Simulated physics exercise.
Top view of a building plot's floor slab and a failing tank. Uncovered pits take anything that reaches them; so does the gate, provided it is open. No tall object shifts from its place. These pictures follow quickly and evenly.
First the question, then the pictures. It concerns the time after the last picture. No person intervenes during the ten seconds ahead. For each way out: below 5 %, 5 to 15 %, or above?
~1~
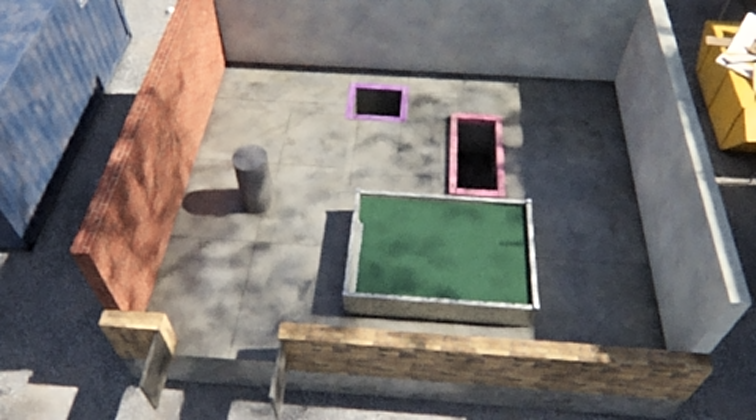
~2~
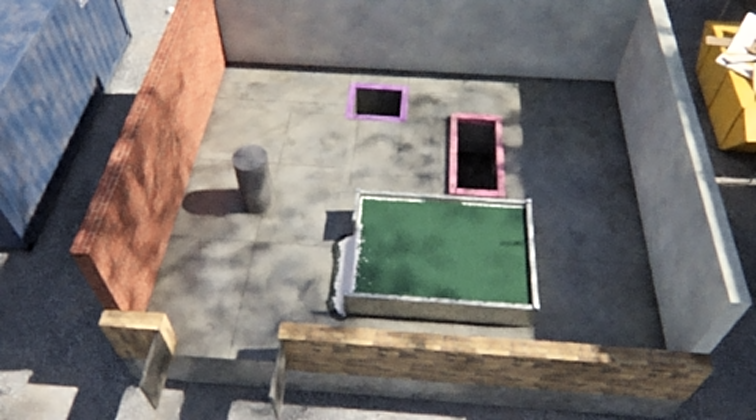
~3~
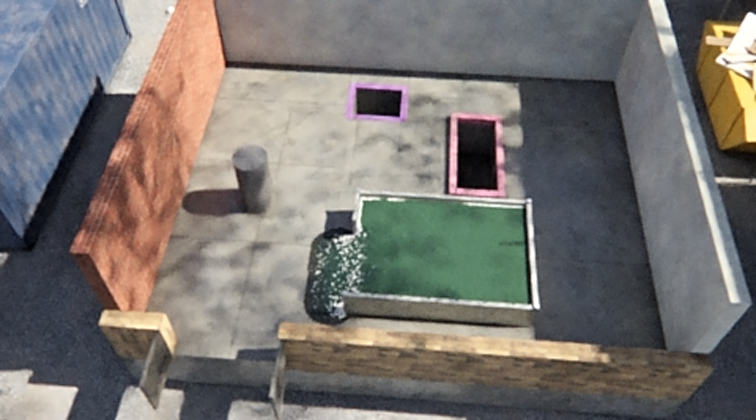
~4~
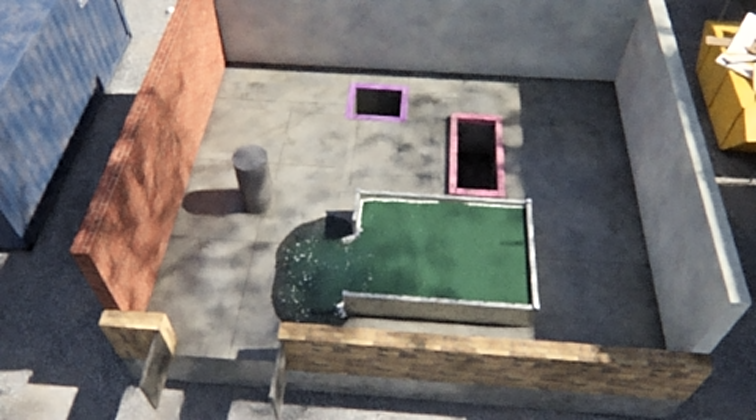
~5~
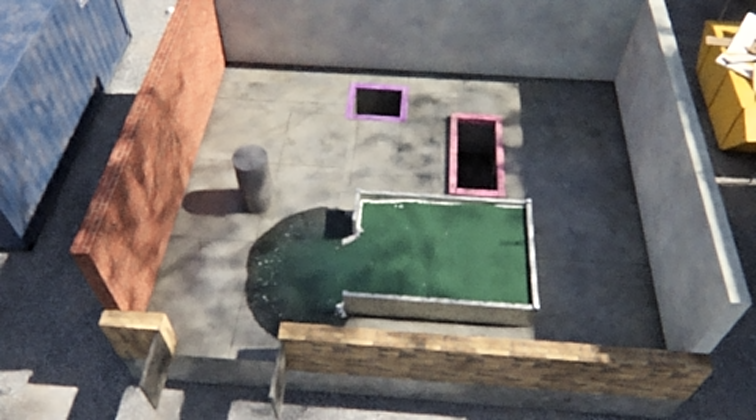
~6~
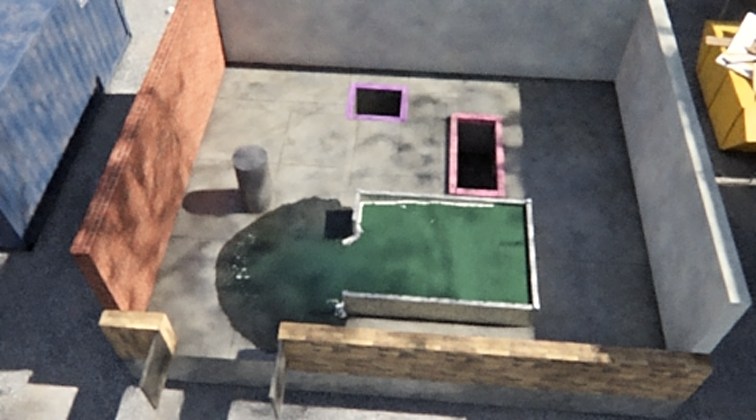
As I see it, the gate gets a big share of it - past fifteen per cent; the pink pit gets hardly any of it - below five per cent; the purple pit gets a middling share of it - five to fifteen per cent.
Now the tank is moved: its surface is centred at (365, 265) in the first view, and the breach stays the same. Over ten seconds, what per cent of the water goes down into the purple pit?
I'd put the purple pit at 12 % of the whole.
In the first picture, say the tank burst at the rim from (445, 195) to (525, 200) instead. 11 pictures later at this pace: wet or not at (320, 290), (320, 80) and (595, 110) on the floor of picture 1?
Result, in sequence: Untouched by the flood; untouched by the flood; inundated.
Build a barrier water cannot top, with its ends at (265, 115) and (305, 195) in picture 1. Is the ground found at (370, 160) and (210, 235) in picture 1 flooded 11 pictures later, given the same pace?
Going by the list, I'd say kept clear of the flood, then reached by the flood.
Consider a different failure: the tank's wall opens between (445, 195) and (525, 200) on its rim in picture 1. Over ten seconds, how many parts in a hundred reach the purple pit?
The purple pit gets 12 per cent.
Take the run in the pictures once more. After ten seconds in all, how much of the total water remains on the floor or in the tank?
My figure is close to 60 percent.
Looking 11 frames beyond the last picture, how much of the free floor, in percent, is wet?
That works out to some 20 in a hundred.
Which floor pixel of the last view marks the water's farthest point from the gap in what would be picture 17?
My estimate: Roughly (200, 147).
A moment on, water covers 20 % of the floor; the gate 0 %, the pink pit 0 %, the purple pit 0 %.
Next, water covers 20 % of the floor; the gate 3 %, the pink pit 0 %, the purple pit 0 %.
Then, water covers 30 % of the floor; the gate 10 %, the pink pit 0 %, the purple pit 0 %.
Later, water covers 45 % of the floor; the gate 21 %, the pink pit 0 %, the purple pit 0 %.
In the end, water covers 55 % of the floor; the gate 32 %, the pink pit 0 %, the purple pit 7 %.
